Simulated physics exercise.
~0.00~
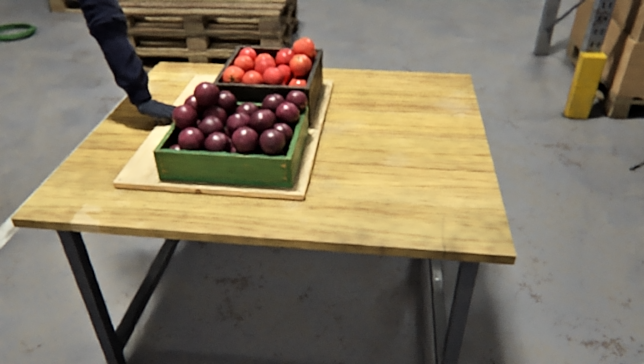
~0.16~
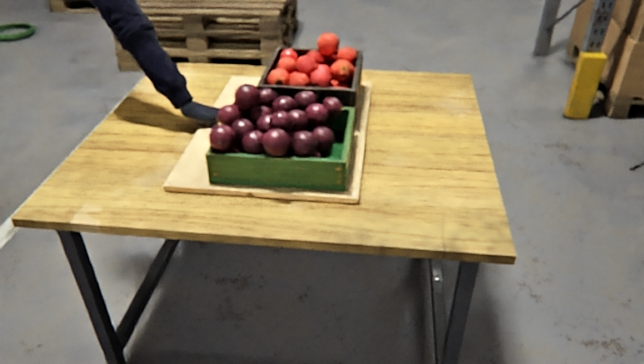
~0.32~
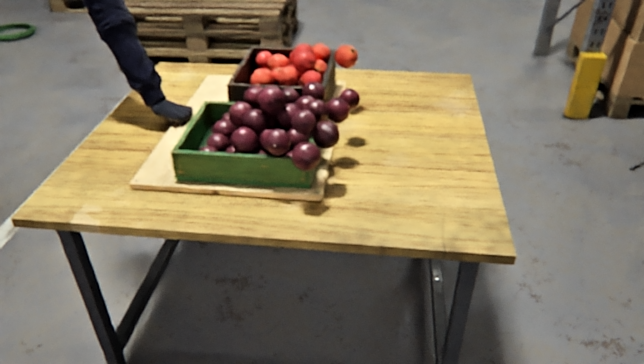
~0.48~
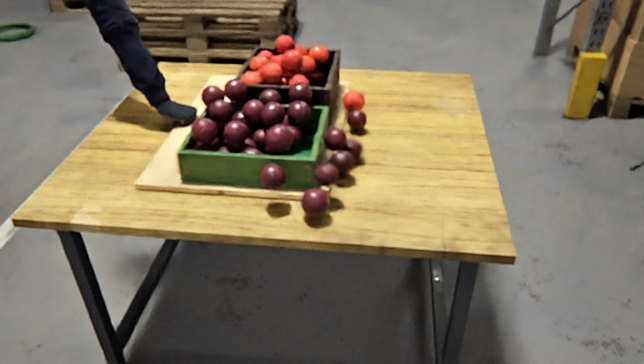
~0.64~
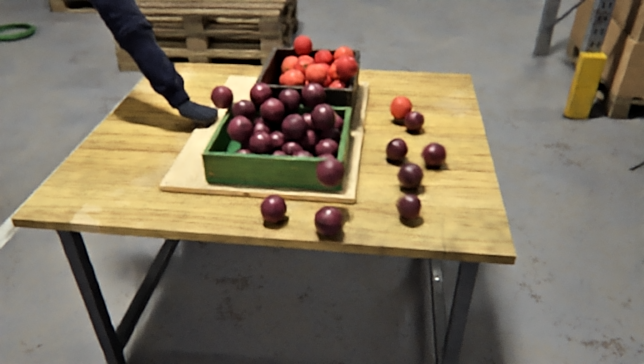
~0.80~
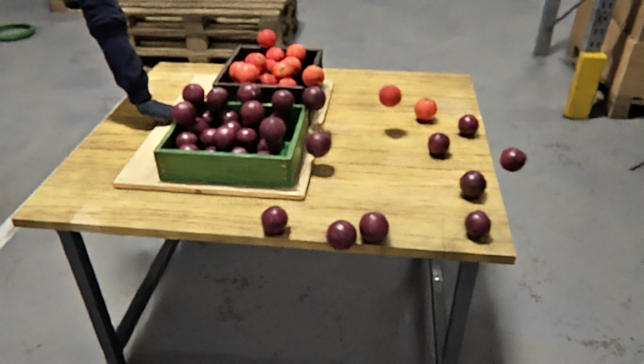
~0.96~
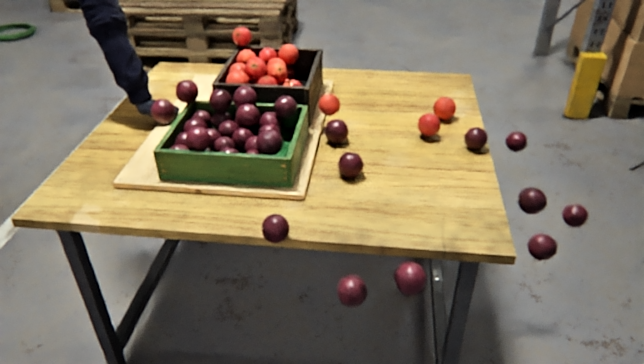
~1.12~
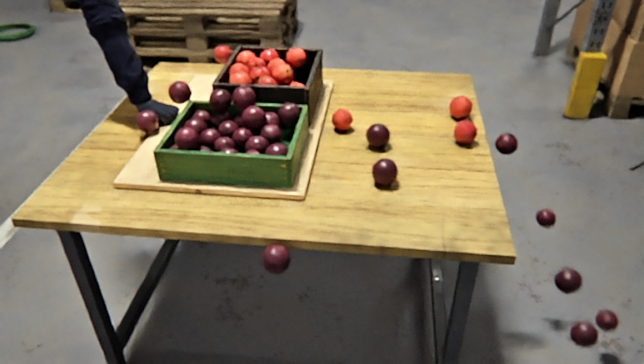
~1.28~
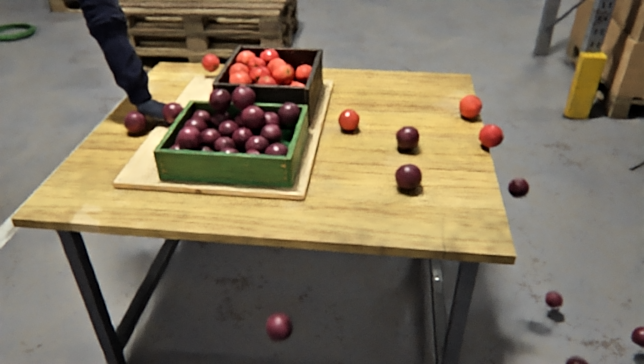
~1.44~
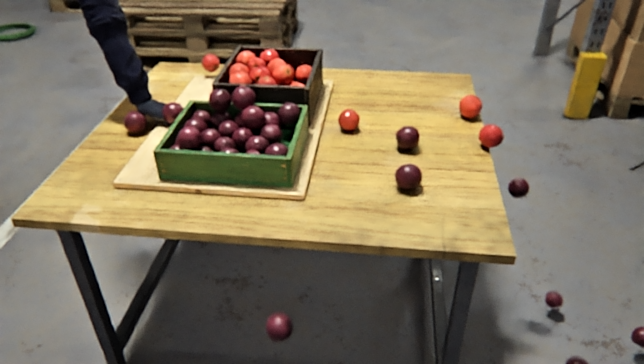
In this clip, a gloved hand shakes a board holding a green tray of dark purple balls and a black tray of red ones right and left twice; several spill across the table, some dropping off, while most stay in the now still trays.
